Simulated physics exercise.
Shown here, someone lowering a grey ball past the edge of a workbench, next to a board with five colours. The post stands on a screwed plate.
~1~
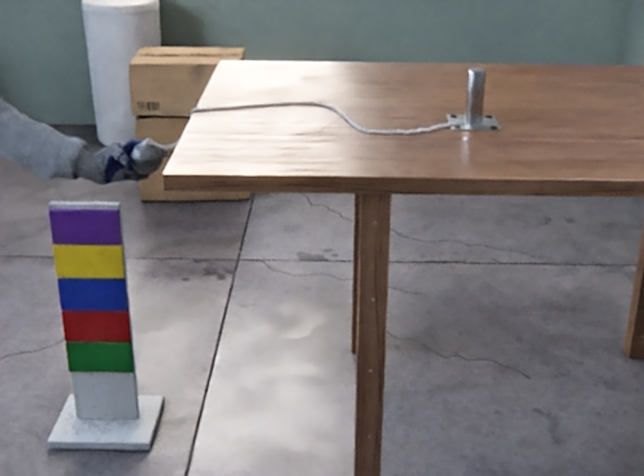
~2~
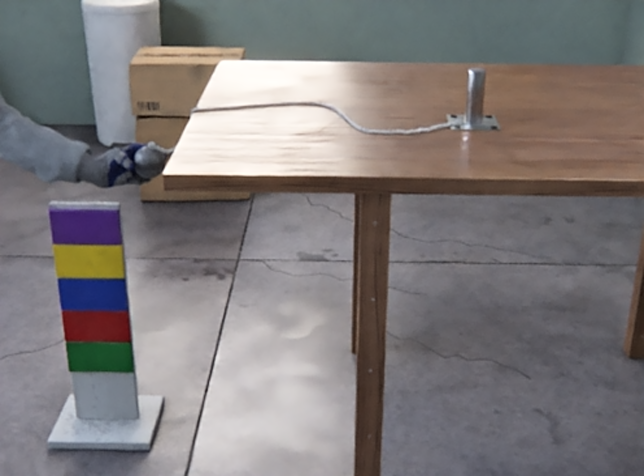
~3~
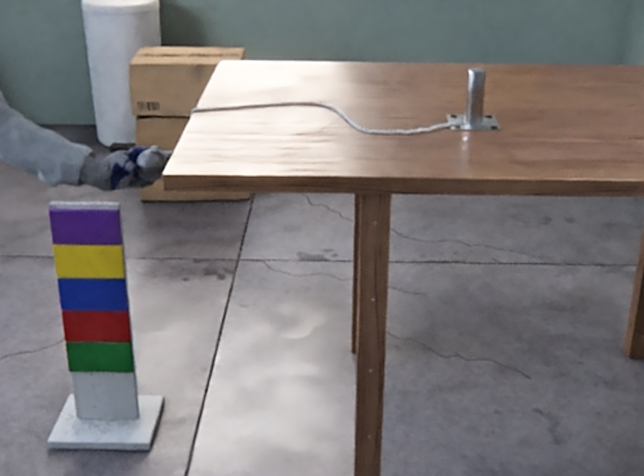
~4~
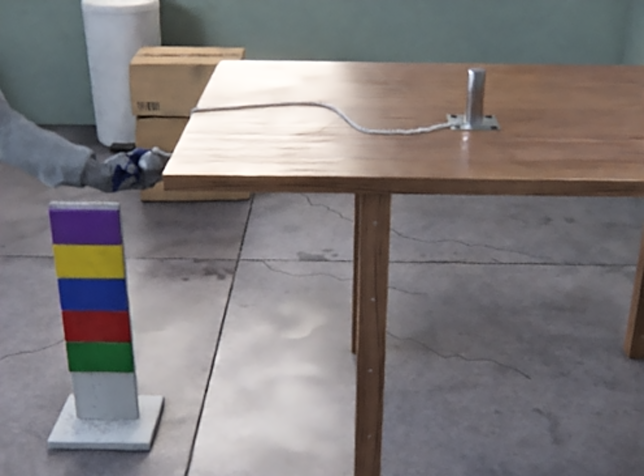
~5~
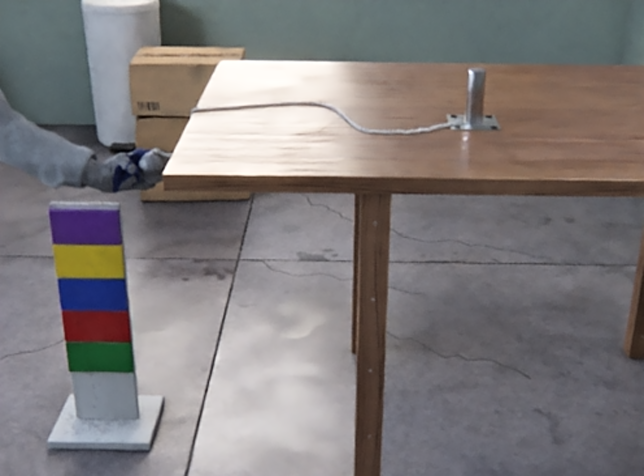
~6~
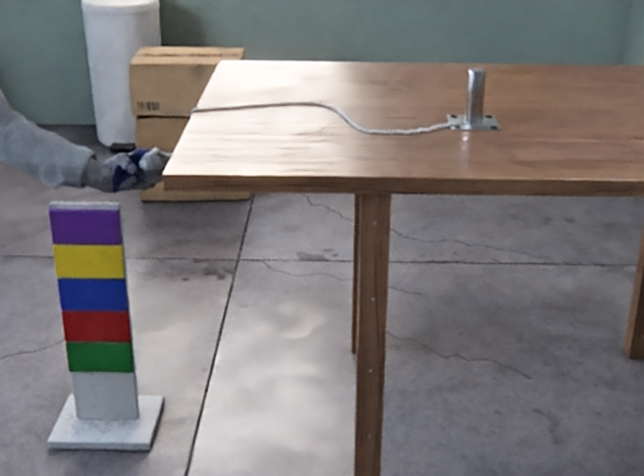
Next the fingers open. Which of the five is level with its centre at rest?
The shoelace holds its middle at yellow.
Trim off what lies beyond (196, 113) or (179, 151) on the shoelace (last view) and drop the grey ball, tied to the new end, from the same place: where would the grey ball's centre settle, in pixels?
About (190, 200) and (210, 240).
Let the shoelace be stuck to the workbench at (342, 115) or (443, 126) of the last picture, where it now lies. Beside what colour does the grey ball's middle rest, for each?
One after the other, purple; yellow.
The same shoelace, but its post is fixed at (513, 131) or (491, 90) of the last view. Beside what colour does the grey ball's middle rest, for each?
It would be purple; purple.
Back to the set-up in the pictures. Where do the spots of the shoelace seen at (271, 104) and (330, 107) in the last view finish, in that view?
At (193, 121), then (259, 119).
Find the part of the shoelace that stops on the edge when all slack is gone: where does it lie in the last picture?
It lies at about (265, 105).
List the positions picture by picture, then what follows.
Grey ball (146, 158); purple (85, 228); yellow (89, 262); blue (92, 295); red (96, 327); green (99, 358), in the first picture.
Grey ball (149, 162); shoelace through (431, 129) (365, 131) (336, 110) (271, 104) (201, 110), in the second picture.
Grey ball (152, 165), in the third picture.
Grey ball (154, 167); shoelace through (431, 129) (365, 131) (336, 110) (271, 104) (201, 110), in the fourth picture.
Grey ball (154, 167), in the fifth picture.
Grey ball (154, 167); shoelace through (431, 129) (365, 131) (336, 110) (271, 104) (201, 110), in the sixth picture.
Soon after, ball near (214, 242); level with purple.
After that, ball near (196, 281); level with yellow.
In the end, ball near (192, 272); level with yellow. At yellow.
